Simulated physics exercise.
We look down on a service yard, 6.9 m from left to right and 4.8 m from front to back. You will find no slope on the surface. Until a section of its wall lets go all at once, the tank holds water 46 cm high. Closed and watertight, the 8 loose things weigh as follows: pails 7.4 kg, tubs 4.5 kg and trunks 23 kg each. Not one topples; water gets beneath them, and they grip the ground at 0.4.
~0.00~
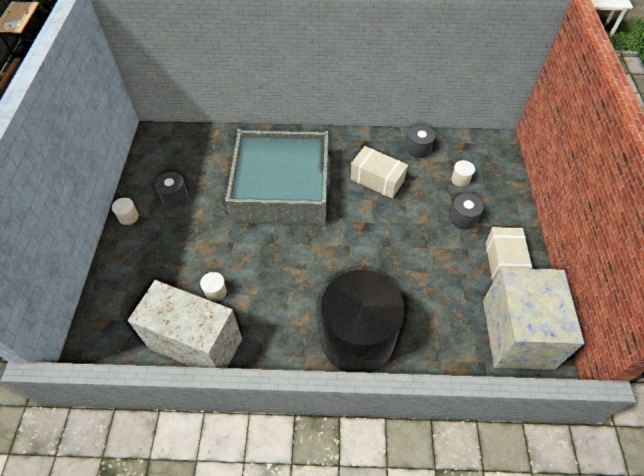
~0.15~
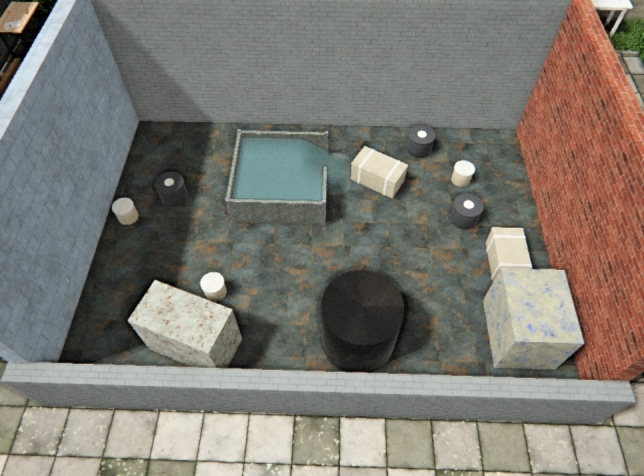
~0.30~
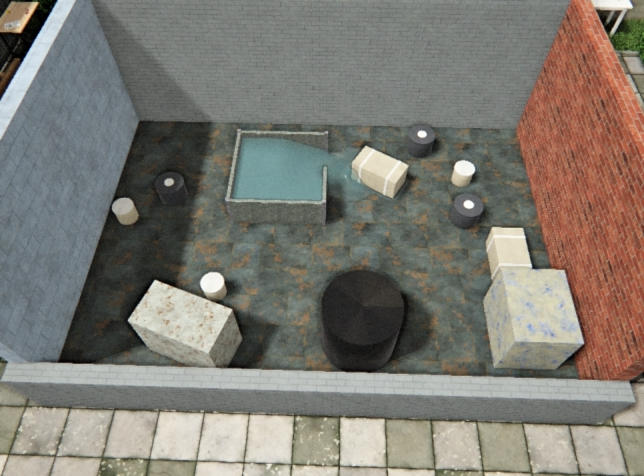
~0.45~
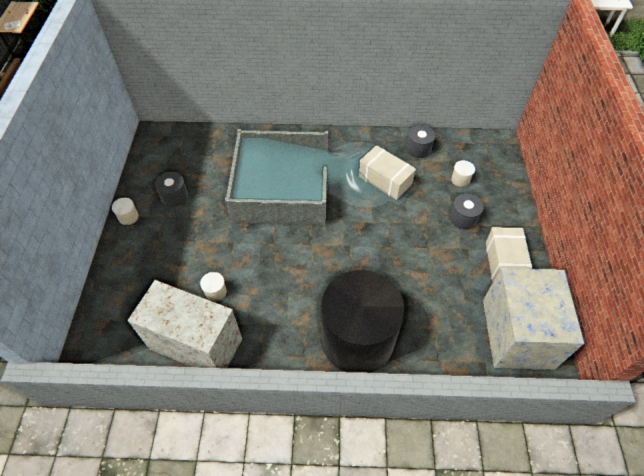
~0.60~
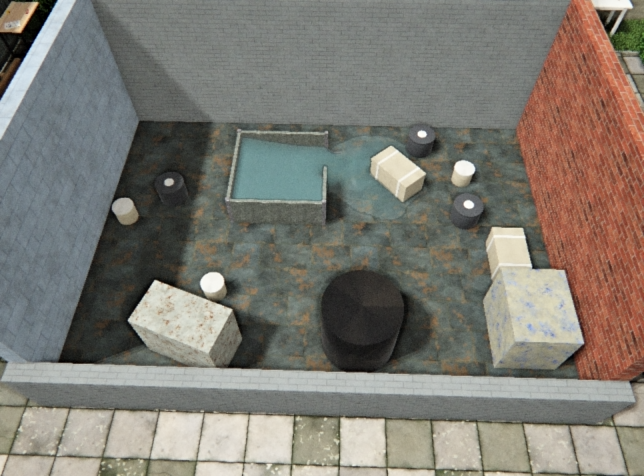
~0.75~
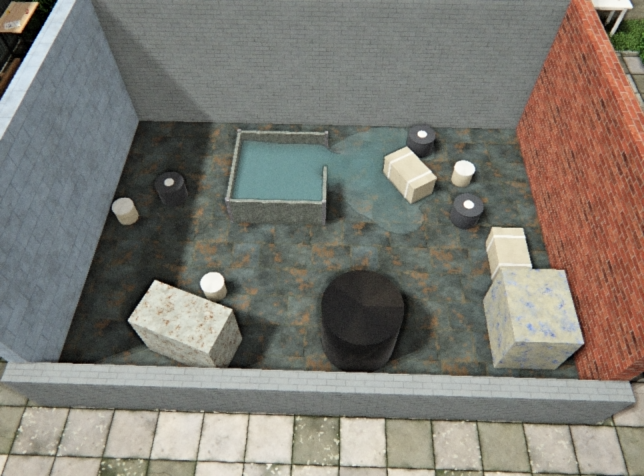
Water flows from a gap in the tank's side and pushes a pale trunk right.
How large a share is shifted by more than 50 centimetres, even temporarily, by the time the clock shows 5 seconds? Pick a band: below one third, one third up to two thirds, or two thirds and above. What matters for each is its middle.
The share is one third up to two thirds.
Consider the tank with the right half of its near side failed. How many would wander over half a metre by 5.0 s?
That gives 0 of them.
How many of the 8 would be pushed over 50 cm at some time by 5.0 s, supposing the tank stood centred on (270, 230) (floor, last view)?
So the tally would be 5.
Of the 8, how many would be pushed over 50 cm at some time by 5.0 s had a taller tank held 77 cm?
4.
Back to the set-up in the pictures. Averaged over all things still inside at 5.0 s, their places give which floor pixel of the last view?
Around (373, 240).
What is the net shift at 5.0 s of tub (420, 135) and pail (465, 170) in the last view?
The first is off by 150 cm, the second by 140 cm.
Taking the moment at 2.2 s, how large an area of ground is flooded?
I'd put it close to 10.5 m2.
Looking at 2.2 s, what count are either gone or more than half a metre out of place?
By my reckoning, 4.
After 1.1 s 1 of 8 are over 50 cm from their spots; 0 afloat.
After 2.2 s 4 of 8 are over 50 cm from their spots; 1 afloat.
After 3.5 s 4 of 8 are over 50 cm from their spots; 5 afloat.
After 5.0 s 4 of 8 are over 50 cm from their spots, and 4 have been at some point; 5 afloat.
